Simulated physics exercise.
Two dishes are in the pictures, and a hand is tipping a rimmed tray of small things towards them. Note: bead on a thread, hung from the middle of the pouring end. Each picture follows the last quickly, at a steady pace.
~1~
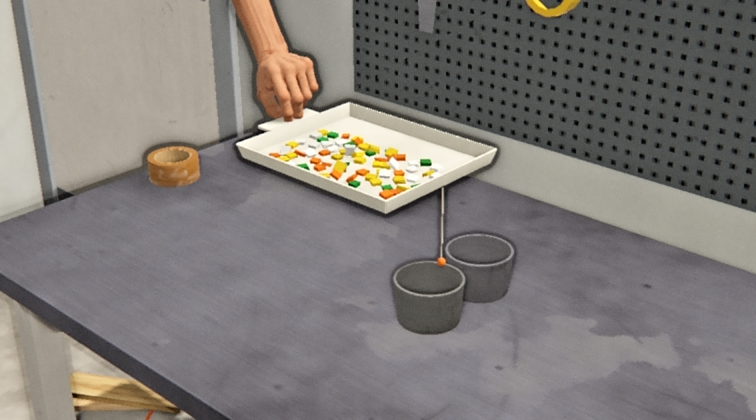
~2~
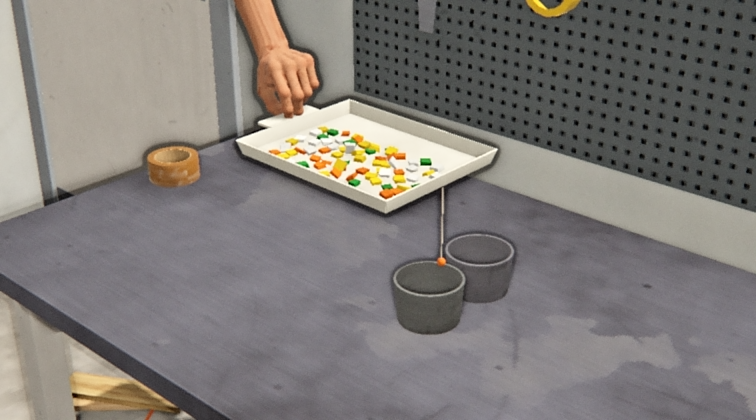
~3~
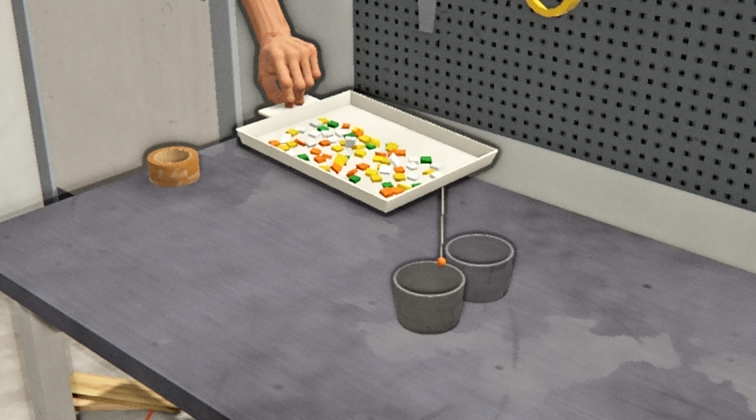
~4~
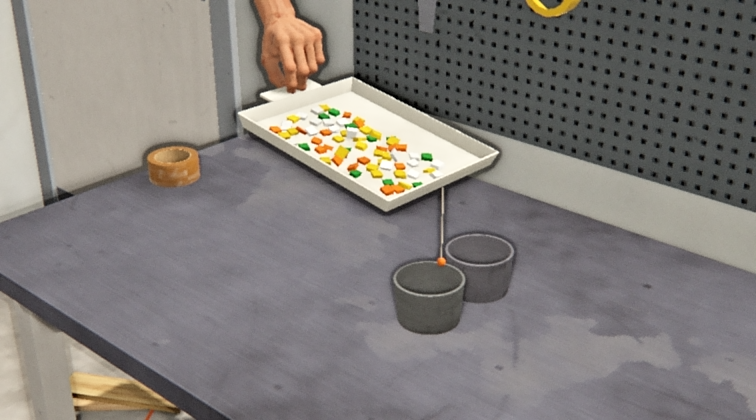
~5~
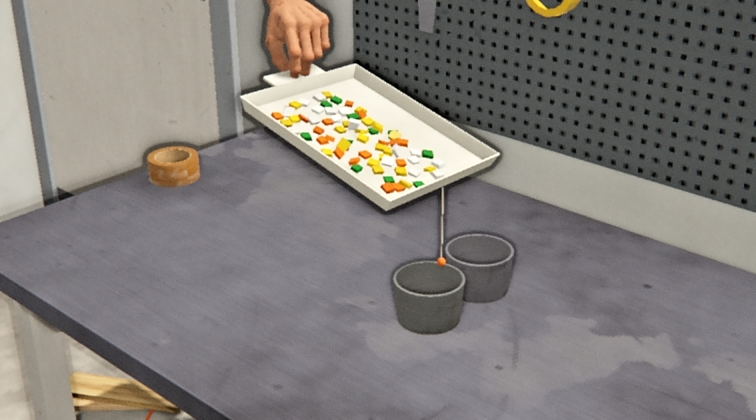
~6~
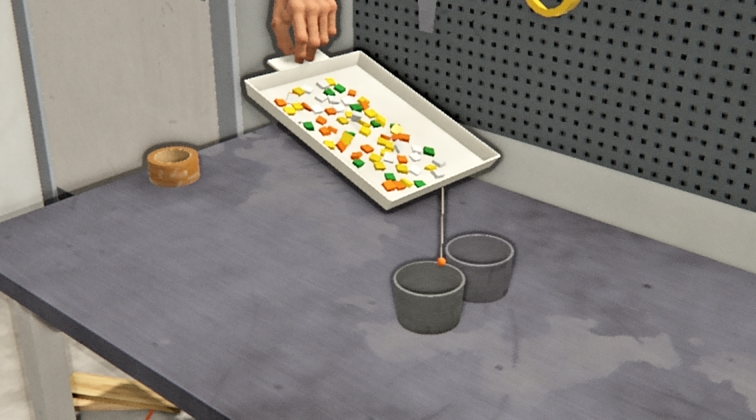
A hand raises the handle end of a white tray of colourful tiles, tilting it steadily.
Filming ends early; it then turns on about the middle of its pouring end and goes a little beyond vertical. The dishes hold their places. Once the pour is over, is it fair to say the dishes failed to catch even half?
Yes, they caught less than half.
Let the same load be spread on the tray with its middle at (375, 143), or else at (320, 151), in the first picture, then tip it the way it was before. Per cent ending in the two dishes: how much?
About 30 % and 20 %.
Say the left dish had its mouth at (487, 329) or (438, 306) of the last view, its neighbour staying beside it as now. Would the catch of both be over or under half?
Catch, run one: Below the halfway mark; run two: Past the halfway mark.
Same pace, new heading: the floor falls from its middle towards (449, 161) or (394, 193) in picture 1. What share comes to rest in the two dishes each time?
Lab note: Try 1 = 90 %, try 2 = 10 %.
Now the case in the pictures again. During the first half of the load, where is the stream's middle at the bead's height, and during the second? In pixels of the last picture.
About (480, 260), and after that about (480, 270).
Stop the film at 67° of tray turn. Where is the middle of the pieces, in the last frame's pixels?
The middle of the pieces lands at roughly (451, 166).
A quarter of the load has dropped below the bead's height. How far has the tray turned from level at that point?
It has tipped about 100 degrees.
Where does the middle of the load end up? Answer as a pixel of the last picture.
Somewhere around (489, 317) in the last picture.
Soon after the last picture, tray tipped steeply; nearly all on the tray; a small part in the air.
A little later, tray tipped past a quarter turn; about a quarter on the tray; a small part in the left dish; a small part in the right dish; about a third outside both; about a third in the air.
Later still, tray tipped past a quarter turn; a small part in the left dish; about a quarter in the right dish; most outside both.
At rest, tray tipped past a quarter turn; a small part in the left dish; about a quarter in the right dish; most outside both.
